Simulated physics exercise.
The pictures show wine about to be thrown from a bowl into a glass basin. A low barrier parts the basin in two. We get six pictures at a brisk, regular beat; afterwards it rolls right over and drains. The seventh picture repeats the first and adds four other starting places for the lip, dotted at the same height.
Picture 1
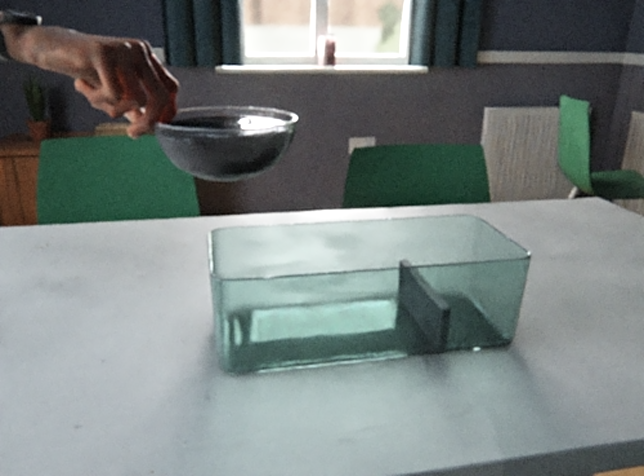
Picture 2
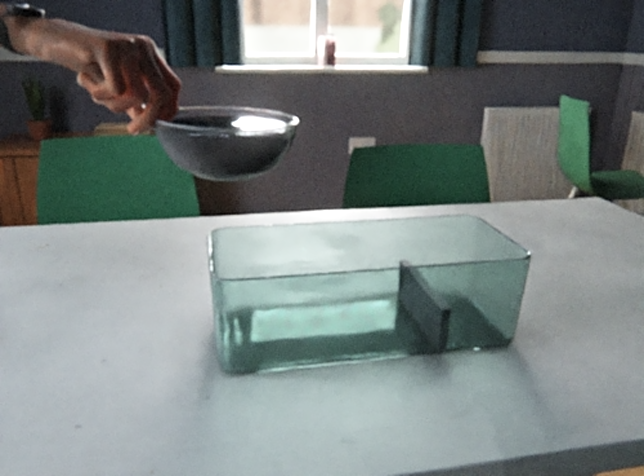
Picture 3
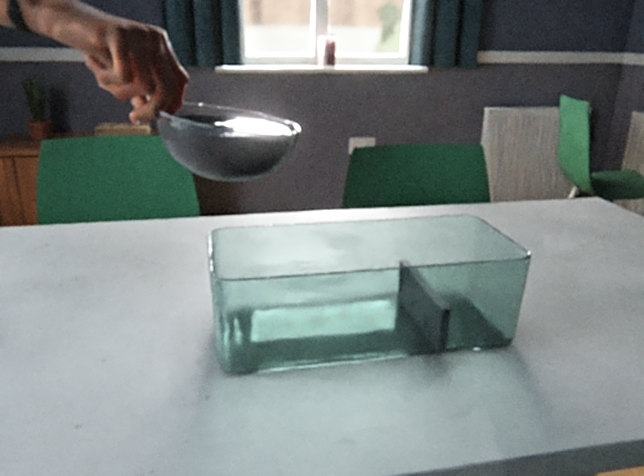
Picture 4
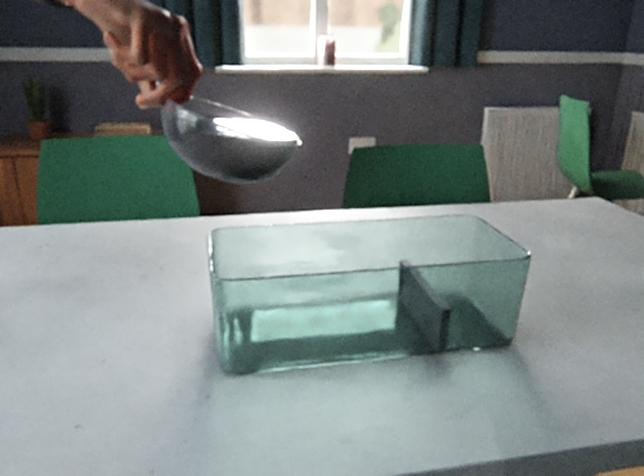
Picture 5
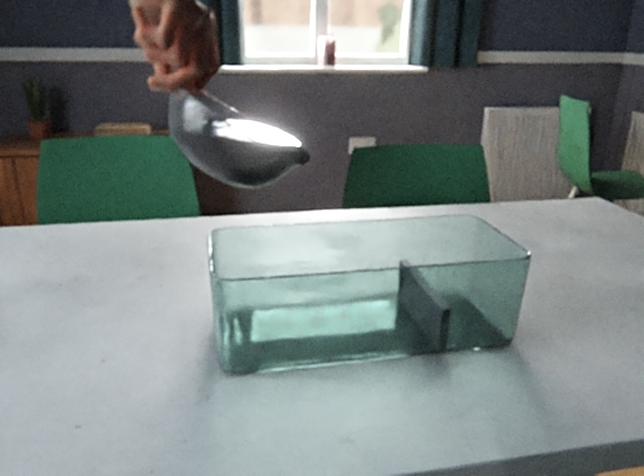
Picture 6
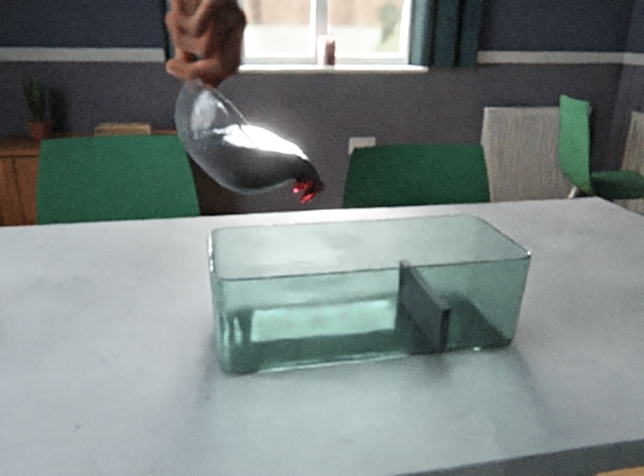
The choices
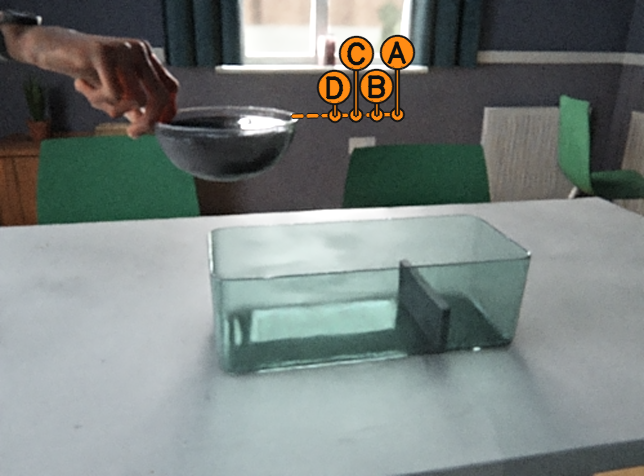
A hand tilting a clear bowl steadily rightward above a divided glass basin, red wine starting to slip over the lowered lip.
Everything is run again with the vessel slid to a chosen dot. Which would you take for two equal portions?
Dot A does it best.
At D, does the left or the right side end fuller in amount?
The left side.
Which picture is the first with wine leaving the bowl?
In picture 4.
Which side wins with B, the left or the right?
The left one.
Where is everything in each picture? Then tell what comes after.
Upright, lip at (293, 116); basin from (219, 370) to (511, 340); top of the wall at (423, 281); nothing has left yet.
Tipped about 2°, lip at (294, 118); nothing has left yet.
Tipped about 9°, lip at (296, 127); nothing has left yet.
Tipped about 20°, lip at (298, 140); wine is over the lip, down to (298, 140).
Tipped about 33°, lip at (296, 156); wine is over the lip, down to (303, 160).
Tipped about 48°, lip at (290, 173); wine is over the lip, down to (305, 198).
On the marked copy, A at (397, 114); B at (376, 114); C at (356, 115); D at (334, 115).
Choosing A, about 54 % ends left of the wall and 43 % right of it; 3 % is lost outside.
Choosing B, about 81 % ends left of the wall and 14 % right of it; 5 % is lost outside.
Choosing C, about 92 % ends left of the wall and 4 % right of it; 4 % is lost outside.
Choosing D, about 90 % ends left of the wall and 7 % right of it; 4 % is lost outside.
